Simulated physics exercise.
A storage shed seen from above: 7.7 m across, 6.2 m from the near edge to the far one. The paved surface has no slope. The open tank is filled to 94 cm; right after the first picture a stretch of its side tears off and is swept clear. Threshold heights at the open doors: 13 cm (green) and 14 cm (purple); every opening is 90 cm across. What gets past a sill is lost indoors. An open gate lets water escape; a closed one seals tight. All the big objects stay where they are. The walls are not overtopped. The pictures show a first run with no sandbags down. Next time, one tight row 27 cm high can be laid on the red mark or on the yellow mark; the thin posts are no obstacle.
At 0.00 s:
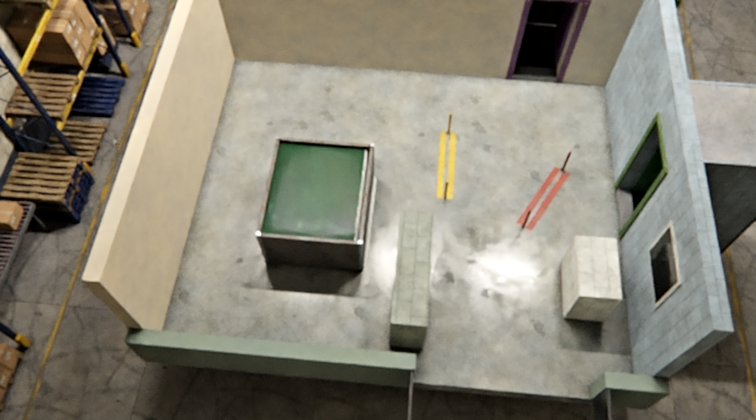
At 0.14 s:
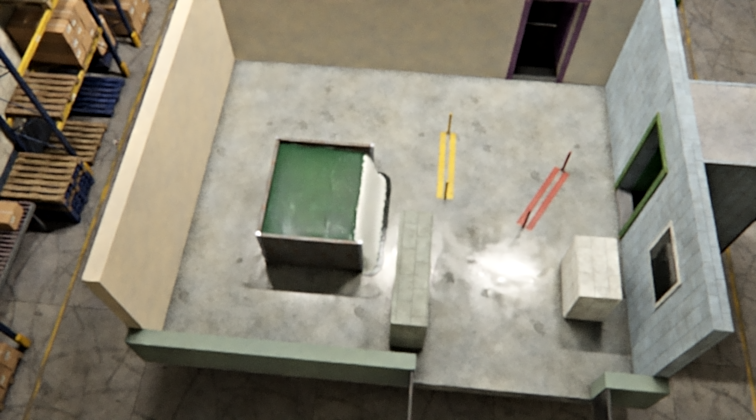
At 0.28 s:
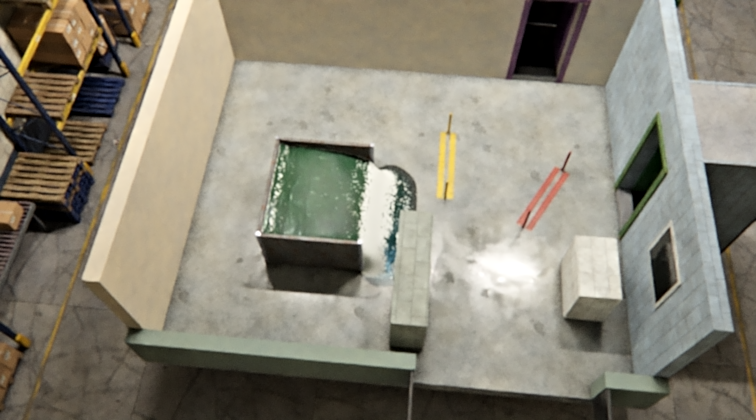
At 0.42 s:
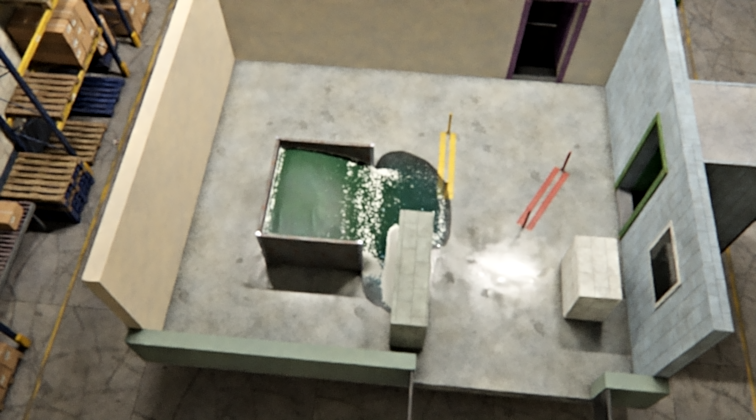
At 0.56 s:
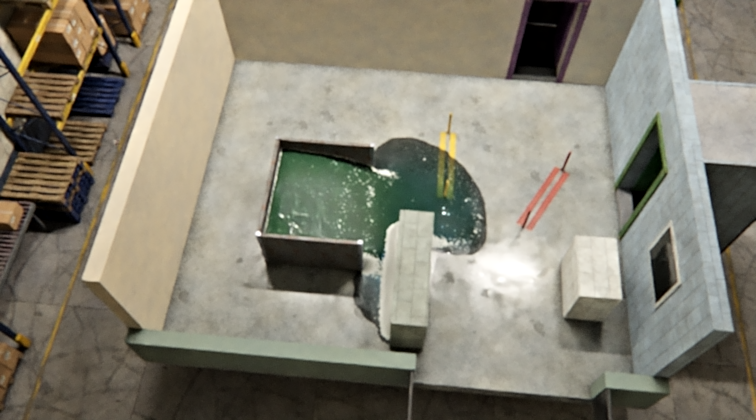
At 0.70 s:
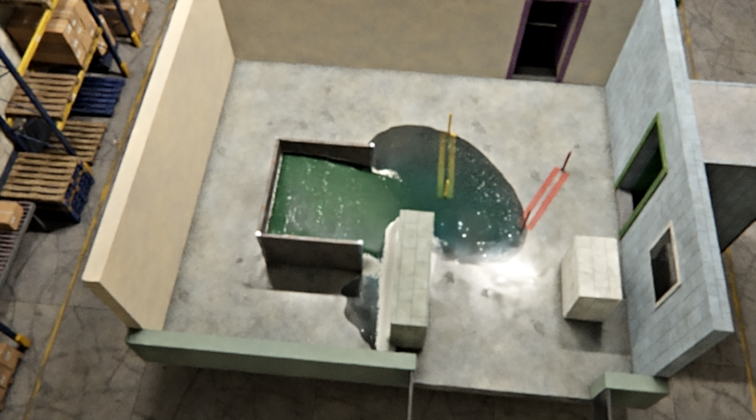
A storage shed with a grey paved floor and low walls is seen from high above by a still camera, with shelving outside at left. An open tank of green water stands left of centre, a pale block to its right, yellow and red floor strips beyond, and another block near the right wall. The tank's right side gives way and water pours out, spreading around the nearer block and over the yellow strip to the red one.
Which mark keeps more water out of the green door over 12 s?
Lay them on the red one.
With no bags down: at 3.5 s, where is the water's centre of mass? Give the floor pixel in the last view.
Near (451, 205).
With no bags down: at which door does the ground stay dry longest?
It is the purple one.
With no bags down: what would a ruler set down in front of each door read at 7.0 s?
Depths in cm: Green 7, purple 6.
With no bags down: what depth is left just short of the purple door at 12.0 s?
Roughly 4.0 cm deep.
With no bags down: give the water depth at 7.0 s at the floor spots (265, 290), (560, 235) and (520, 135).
Roughly 3, 7 and 6 cm, in turn.
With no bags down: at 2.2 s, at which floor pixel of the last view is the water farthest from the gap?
Around (600, 88).
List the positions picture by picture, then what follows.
Still water, 94 cm deep, in the open tank at (318, 191), in the first frame.
The front is at (366, 273), 1.0 m from the gap at (365, 211); 0.5 m2 of floor is under water; 94 cm left at the back of the open tank, in the second frame.
The front is at (386, 282), 1.2 m from the gap at (365, 213); 1.5 m2 of floor is under water; 86 cm left at the back of the open tank, in the third frame.
The front is at (390, 308), 1.7 m from the gap at (366, 214); 2.8 m2 of floor is under water; 81 cm left at the back of the open tank, in the fourth frame.
The front is at (388, 339), 2.2 m from the gap at (366, 215); 4.6 m2 of floor is under water; 77 cm left at the back of the open tank, in the fifth frame.
The front is at (522, 225), 2.8 m from the gap at (366, 215); 6.8 m2 of floor is under water; 69 cm left at the back of the open tank, in the sixth frame.
After 1.4 s water covers 40 % of the floor and is deepest (46 cm) near (389, 253) in the run without bags; in at the green door, 24 L with no bags, 0 L with the row on red, 16 L on yellow.
After 2.2 s water covers 60 % of the floor and is deepest (30 cm) near (609, 185) in the run without bags; in at the green door, 127 L with no bags, 1 L with the row on red, 116 L on yellow.
After 3.5 s water covers 70 % of the floor and is deepest (26 cm) near (604, 138) in the run without bags; in at the green door, 188 L with no bags, 1 L with the row on red, 165 L on yellow.
After 7.0 s water covers 95 % of the floor and is deepest (14 cm) near (426, 305) in the run without bags; in at the green door, 193 L with no bags, 3 L with the row on red, 166 L on yellow.
After 12.0 s water covers 100 % of the floor and is deepest (9 cm) near (327, 132) in the run without bags; in at the green door, 193 L with no bags, 3 L with the row on red, 167 L on yellow.
